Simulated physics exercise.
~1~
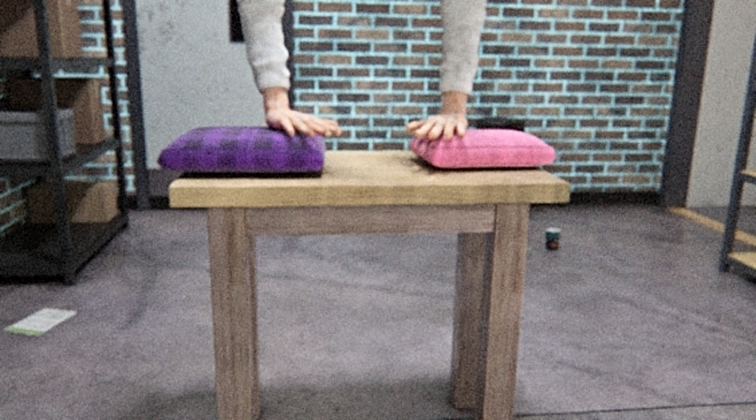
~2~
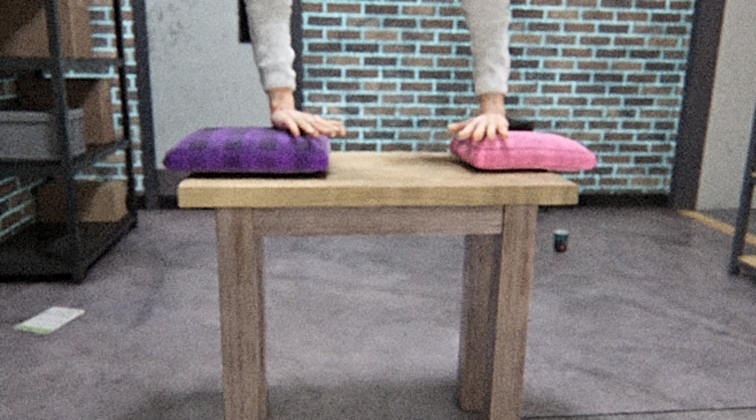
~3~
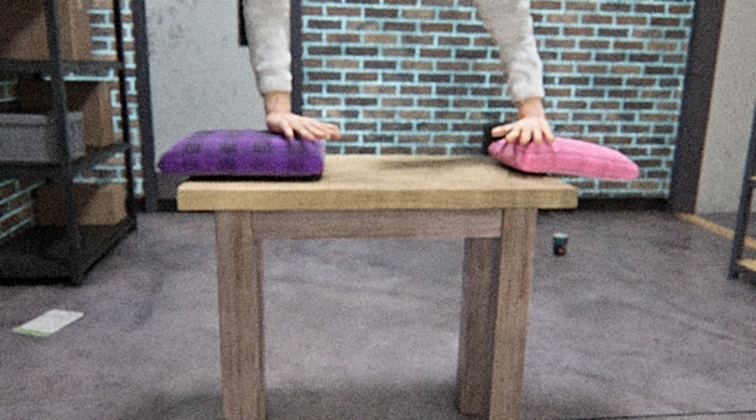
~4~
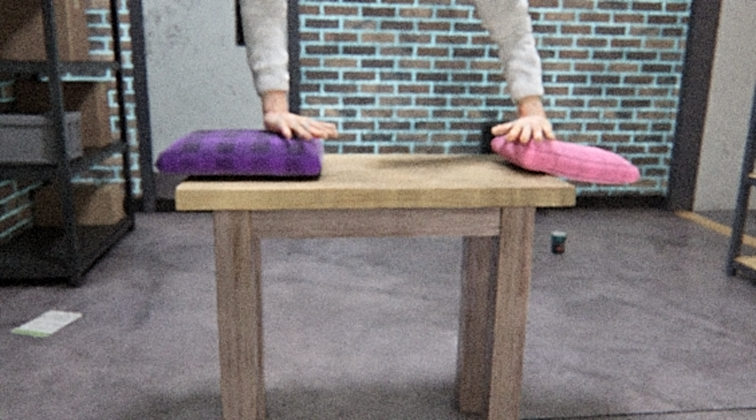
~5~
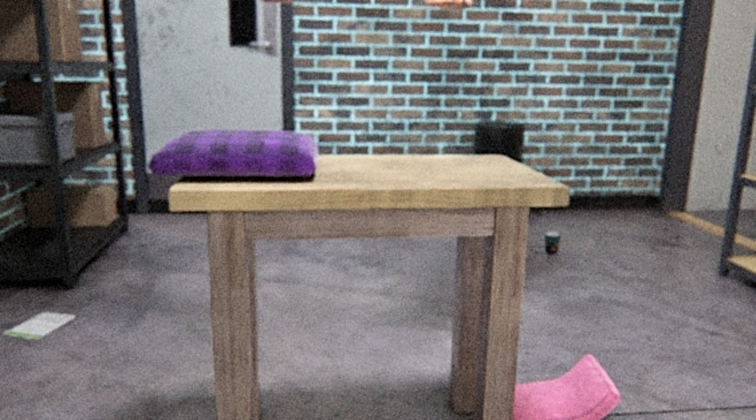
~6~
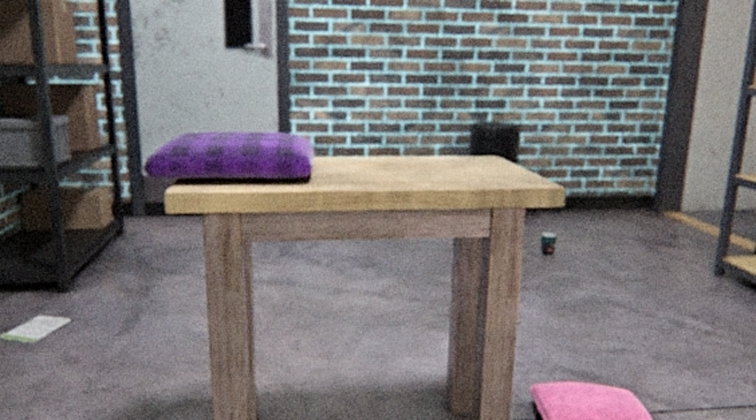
On a wooden bench, hands push a pink bag off the end; a purple cushion stays.
